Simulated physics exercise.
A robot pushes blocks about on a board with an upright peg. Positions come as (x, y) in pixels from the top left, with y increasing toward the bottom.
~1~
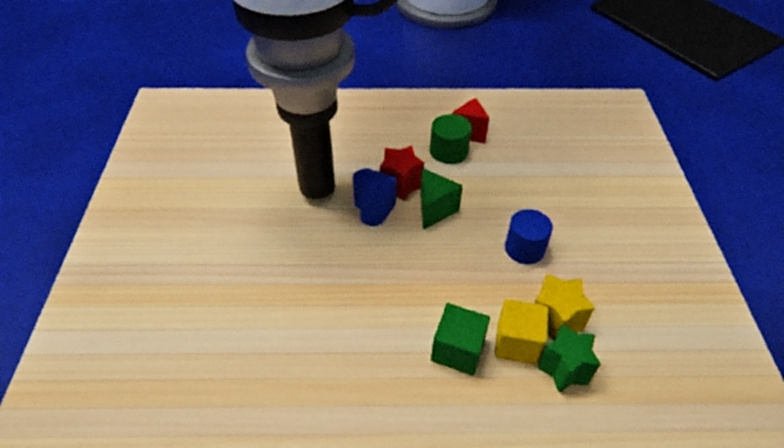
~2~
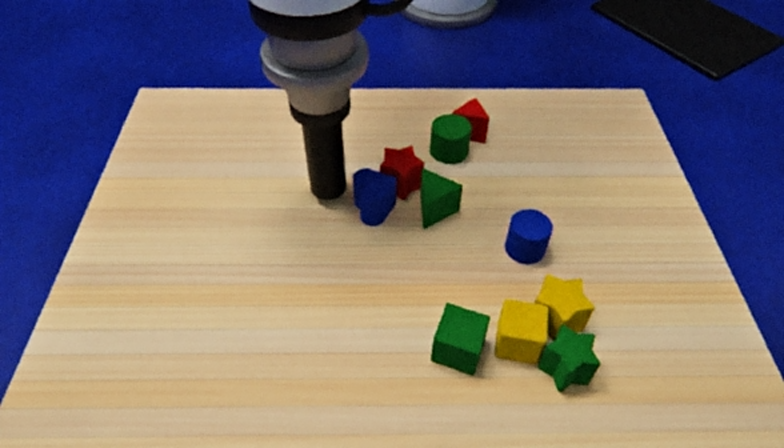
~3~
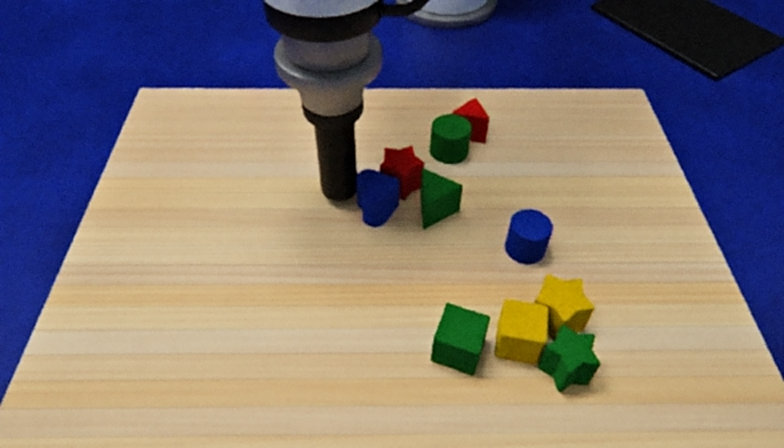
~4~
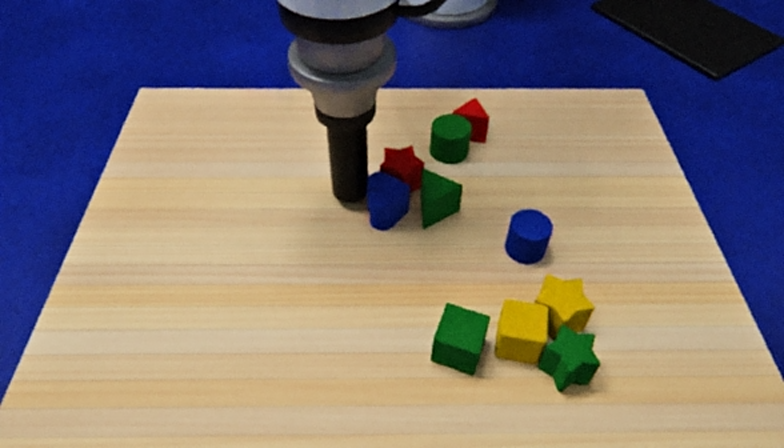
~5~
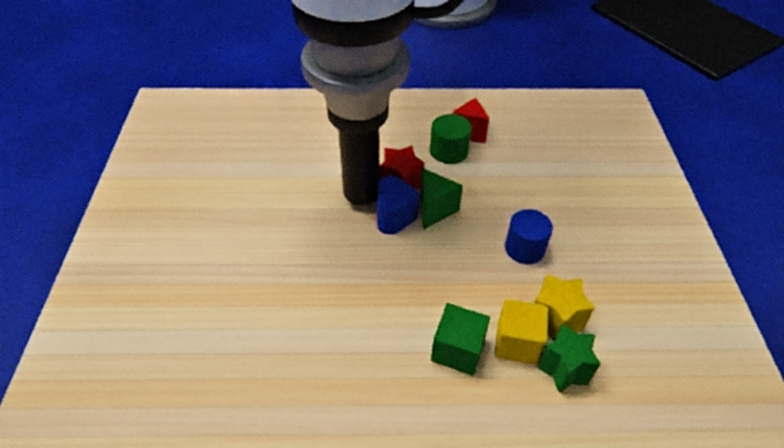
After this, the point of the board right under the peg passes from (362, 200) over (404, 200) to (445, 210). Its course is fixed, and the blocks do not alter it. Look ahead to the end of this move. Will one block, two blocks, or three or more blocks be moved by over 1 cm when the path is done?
Moved: 3 or more.
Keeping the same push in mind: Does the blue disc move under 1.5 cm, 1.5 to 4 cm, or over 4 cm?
Offset: Below 1.5 cm.
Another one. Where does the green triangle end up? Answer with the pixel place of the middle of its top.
For the centre of its top, I'd go with (480, 194).
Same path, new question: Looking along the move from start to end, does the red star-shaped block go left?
It seems so.
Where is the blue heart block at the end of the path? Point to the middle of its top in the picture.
That would be at about pixel (427, 207).
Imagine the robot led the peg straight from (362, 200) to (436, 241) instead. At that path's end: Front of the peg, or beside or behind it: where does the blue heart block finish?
At the end of the path, the peg is still pushing the blue heart block ahead of it.
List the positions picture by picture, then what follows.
Peg tip at (317, 187); block tops, blue heart block at (373, 183); red star-shaped block at (401, 159); green triangle at (437, 185); green disc at (452, 126); blue disc at (532, 224), in the first picture.
Peg at (329, 187); blocks unchanged, in the second picture.
Peg at (340, 188); blue heart block at (376, 184), in the third picture.
Peg at (351, 190); blue heart block at (386, 188), in the fourth picture.
Peg at (361, 192); blue heart block at (395, 192); red star-shaped block at (401, 159); green triangle at (437, 185); green disc at (452, 126); blue disc at (532, 224), in the fifth picture.
The first path, step by step. Halfway along, peg at (407, 192); blue heart block at (416, 199), turned 75° clockwise; red star-shaped block at (418, 152); green triangle at (451, 187), turned 25° anticlockwise.
At the end, peg at (446, 202); blue heart block at (427, 207), turned 115° clockwise; red star-shaped block at (420, 151), turned 20° anticlockwise; green triangle at (480, 194), turned 20° clockwise; green disc in place; blue disc in place.
